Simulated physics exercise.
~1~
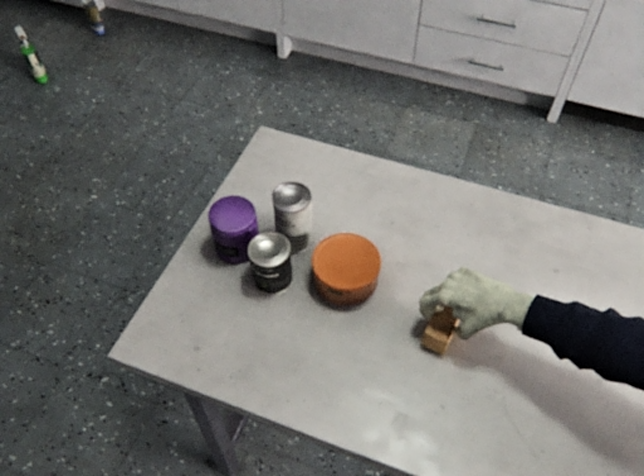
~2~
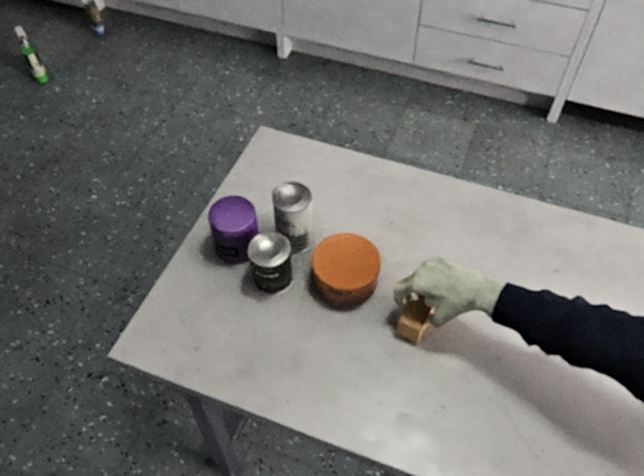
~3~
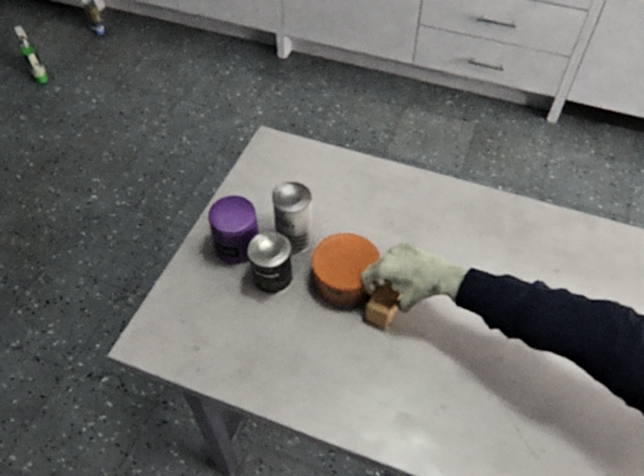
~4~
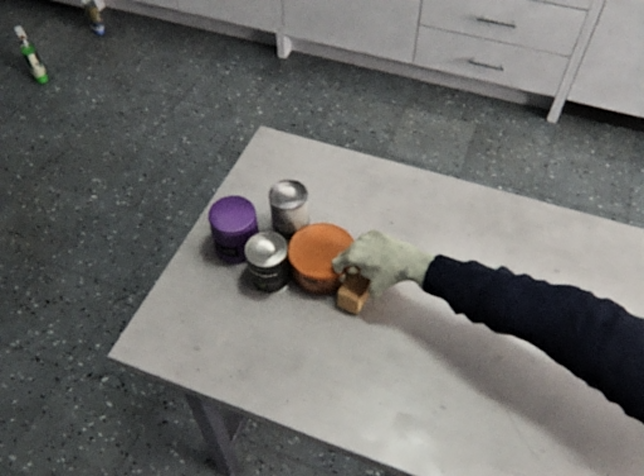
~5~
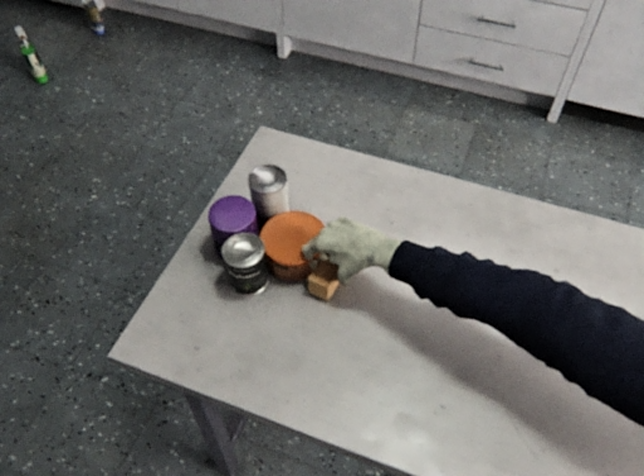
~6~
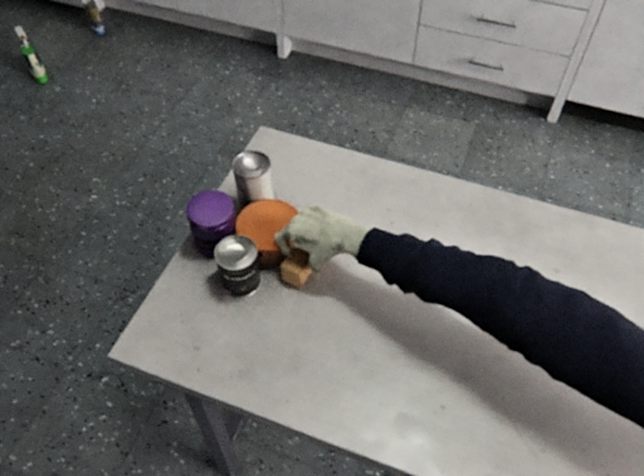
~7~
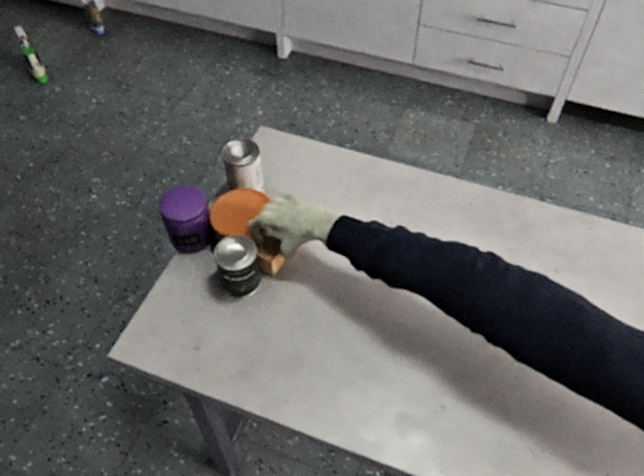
A gloved hand slides a small block left, pushing four containers toward the table's edge.
